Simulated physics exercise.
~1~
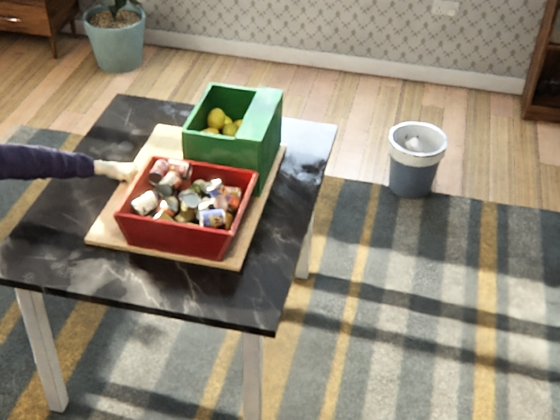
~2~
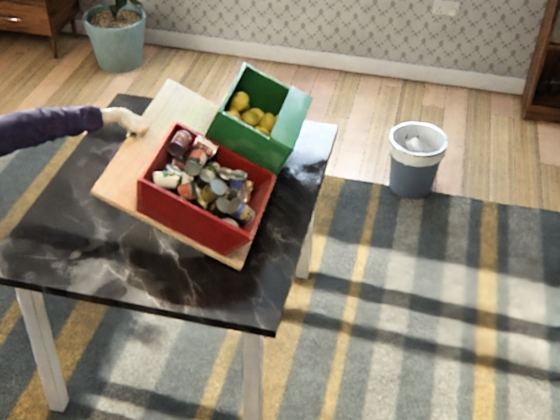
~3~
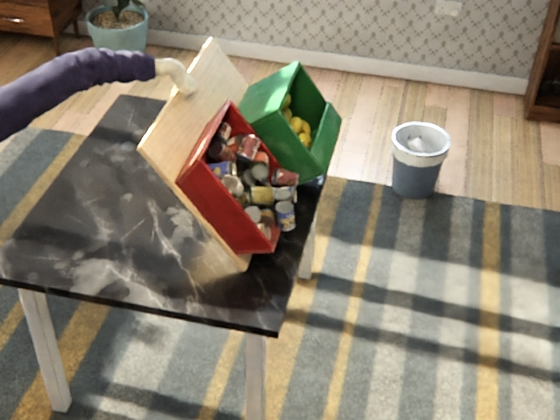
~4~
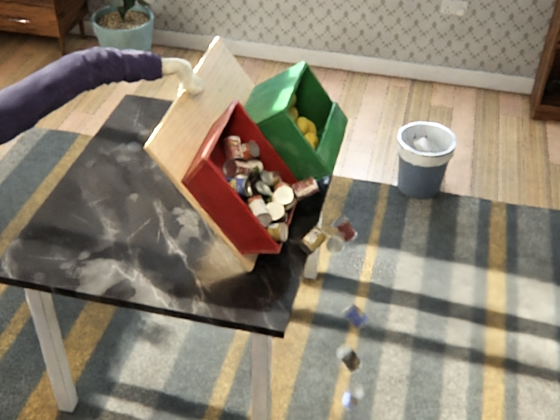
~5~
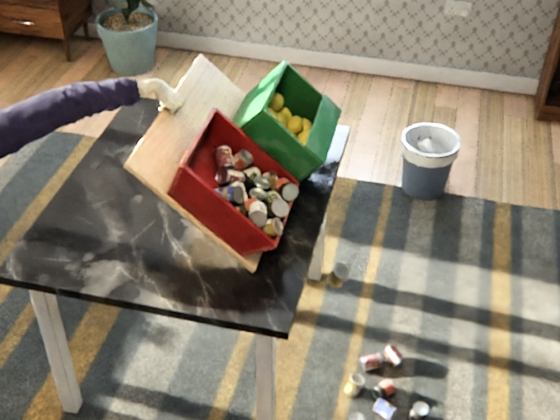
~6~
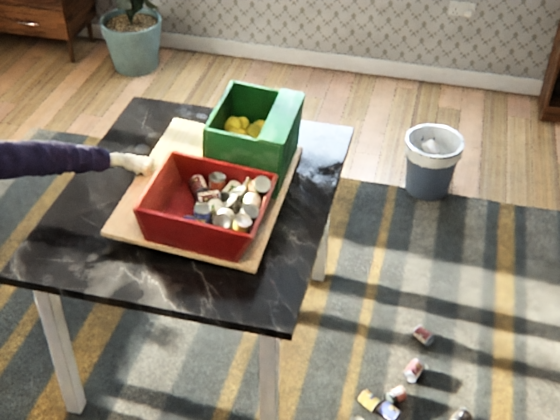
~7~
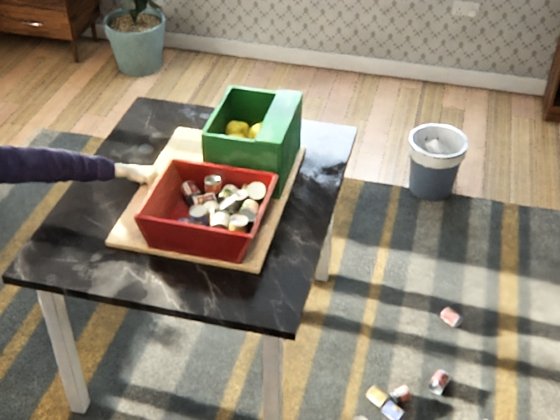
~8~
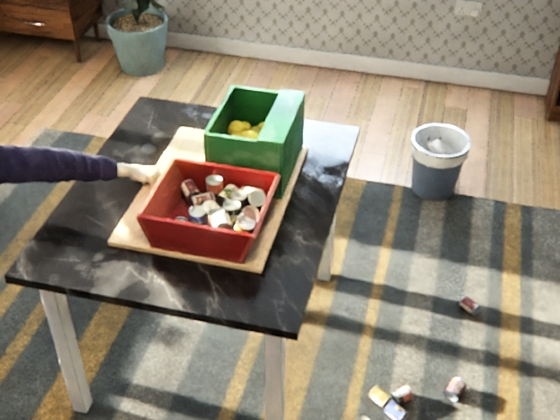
At the start, a green box holding yellow pieces and a red box full of small tins sit on a plywood board on a dark table, with a gloved hand at the board's left edge. The hand raises that side, tilting the board and both boxes steeply to the right. Tins slide down the red box and several spill over its edge, dropping to the striped rug. The hand then lowers the board flat again. Some fallen tins roll and scatter across the rug, while most stay in the red box and the yellow pieces remain in the green one.
